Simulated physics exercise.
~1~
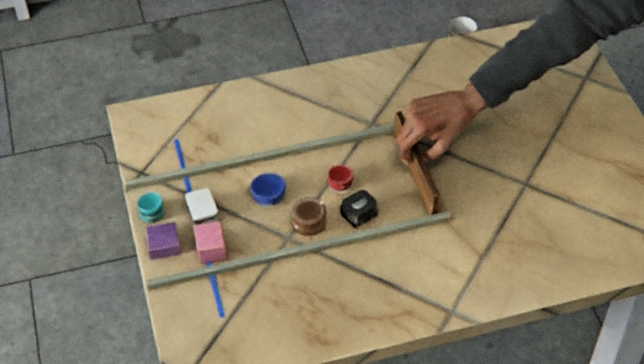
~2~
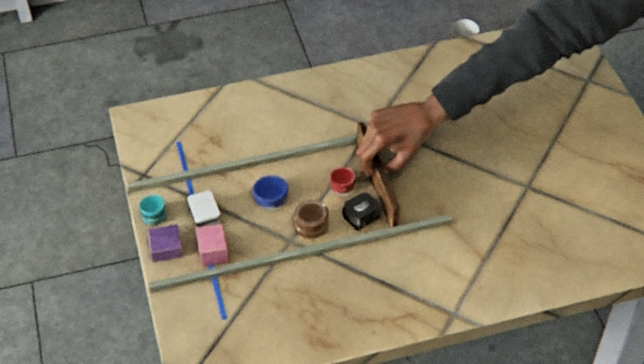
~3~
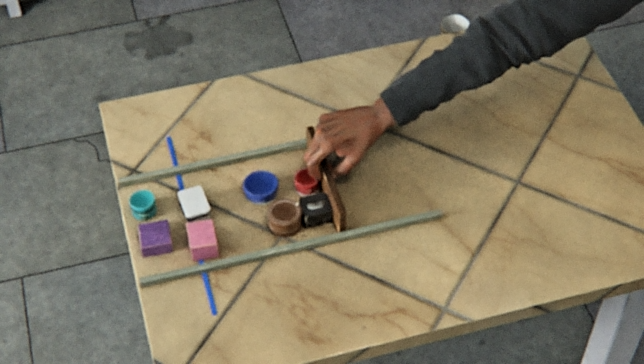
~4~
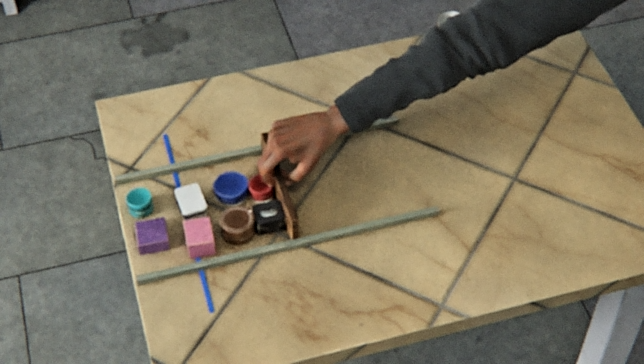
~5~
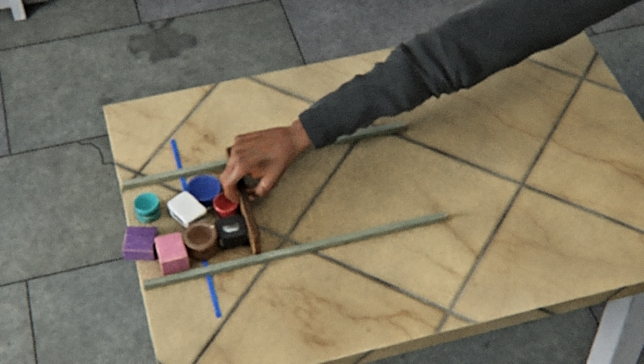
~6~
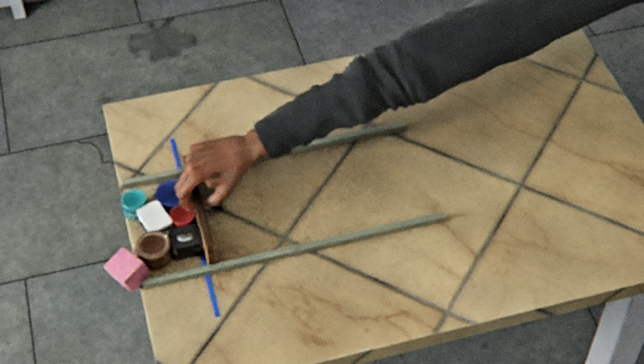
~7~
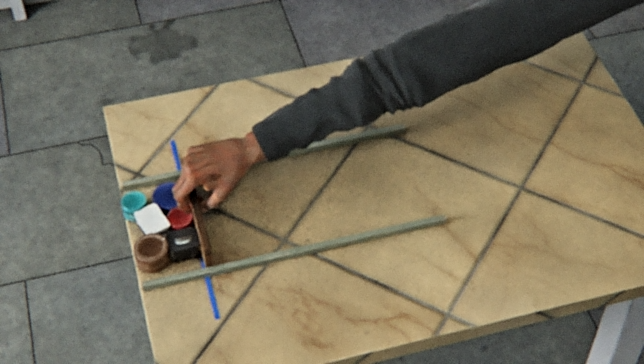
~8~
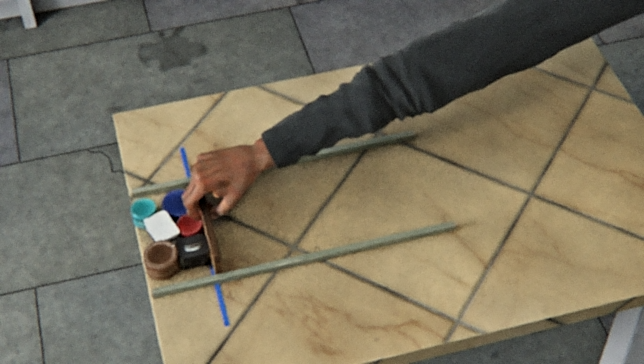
Hand sweeping small pots and blocks leftward with a board, pink and purple blocks dropping off the table edge, others staying.
